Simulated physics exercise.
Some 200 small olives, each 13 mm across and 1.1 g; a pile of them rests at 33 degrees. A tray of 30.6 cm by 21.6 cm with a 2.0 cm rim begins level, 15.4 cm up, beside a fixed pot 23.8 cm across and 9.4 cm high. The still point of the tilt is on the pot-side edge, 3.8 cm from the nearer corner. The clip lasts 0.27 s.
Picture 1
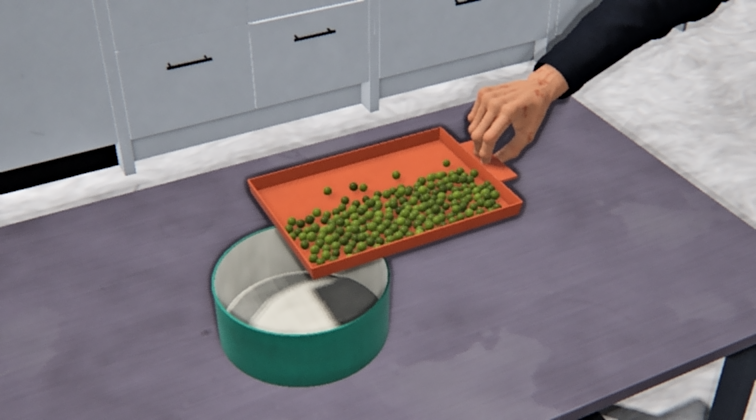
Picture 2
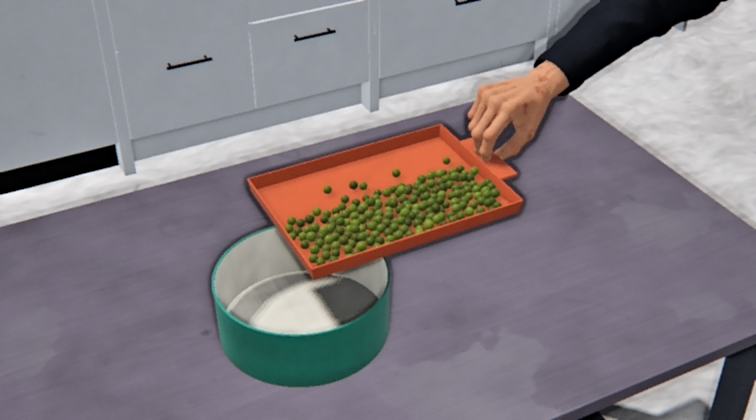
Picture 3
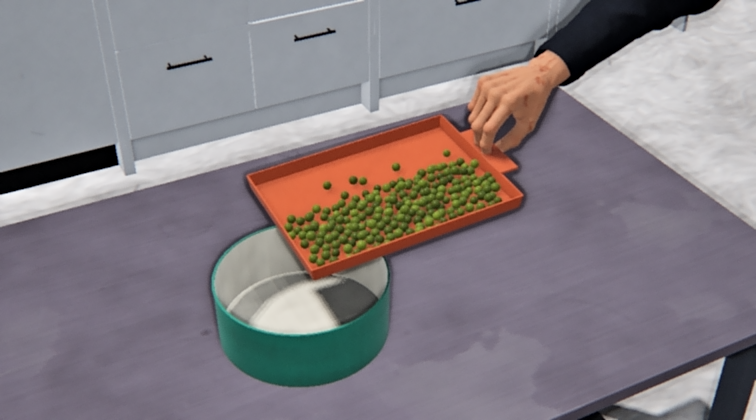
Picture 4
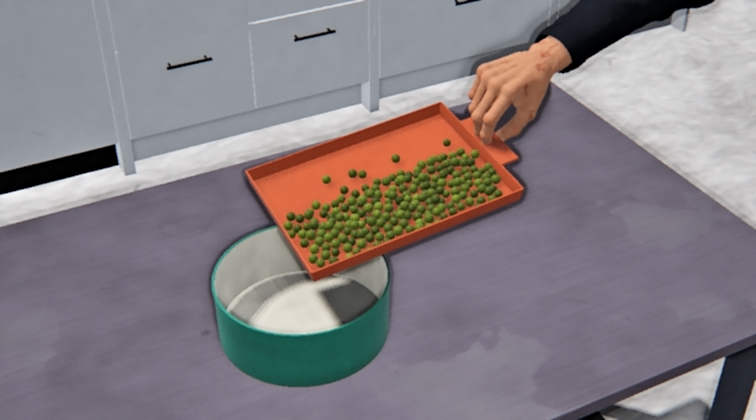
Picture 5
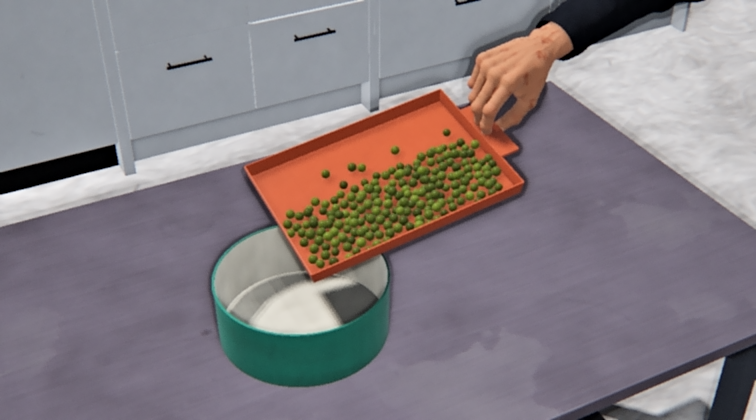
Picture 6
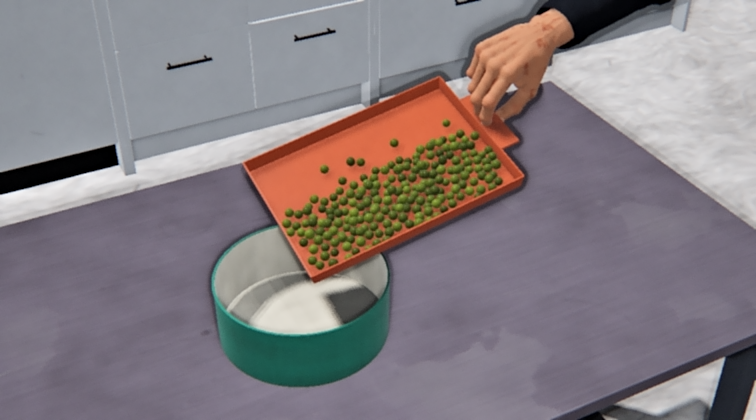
To begin with, a hand holds an orange tray of small green olives over a grey table, its near-left corner above a green pot. The hand then gradually raises the tray's far side, steepening its slant toward the viewer, while the olives stay heaped along the near side and the pot remains still.
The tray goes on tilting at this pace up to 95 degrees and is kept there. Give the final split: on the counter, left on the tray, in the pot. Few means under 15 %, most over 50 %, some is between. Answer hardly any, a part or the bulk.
On the counter: The bulk; left on the tray: Hardly any; in the pot: A part.
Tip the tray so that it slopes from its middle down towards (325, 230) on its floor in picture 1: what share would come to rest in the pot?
About 80 per cent.
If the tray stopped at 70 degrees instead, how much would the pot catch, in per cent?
In that case some 5 per cent.
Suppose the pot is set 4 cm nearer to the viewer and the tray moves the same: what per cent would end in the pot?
It would be near 65 per cent.
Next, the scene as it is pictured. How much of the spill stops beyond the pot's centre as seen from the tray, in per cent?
Some 70 per cent.
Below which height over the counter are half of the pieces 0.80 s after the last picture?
Some 24 cm.
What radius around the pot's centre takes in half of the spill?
Roughly 22 cm.
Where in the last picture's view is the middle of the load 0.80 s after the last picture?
Around (362, 212).
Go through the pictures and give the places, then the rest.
In the first frame, tray tilt 0 degrees, front corners at (313, 266) and (519, 201); middle of the pieces at (400, 211); pot at (301, 275).
In the second frame, tray tilt 1 degrees, front corners at (313, 267) and (520, 200); middle of the pieces at (400, 209).
In the third frame, tray tilt 4 degrees, front corners at (313, 268) and (520, 195), lowest corner left front; middle of the pieces at (400, 206).
In the fourth frame, tray tilt 8 degrees, front corners at (313, 270) and (520, 188), lowest corner left front; middle of the pieces at (399, 200).
In the fifth frame, tray tilt 12 degrees, front corners at (313, 272) and (521, 181), lowest corner left front; middle of the pieces at (399, 196).
In the sixth frame, tray tilt 17 degrees, front corners at (312, 274) and (521, 175), lowest corner left front; middle of the pieces at (398, 192); pot at (301, 275).
Then, 0.48 s after the last picture, tilt 54 degrees; the tray holds 100 %, the pot 0 %.
Then, 0.80 s after the last picture, tilt 79 degrees; the tray holds 90 %, the pot 5 %.
Then, 1.21 s after the last picture, tilt 95 degrees; the tray holds 30 %, the pot 10 %.
In the end, counter 65 %, tray 0 %, pot 35 %.
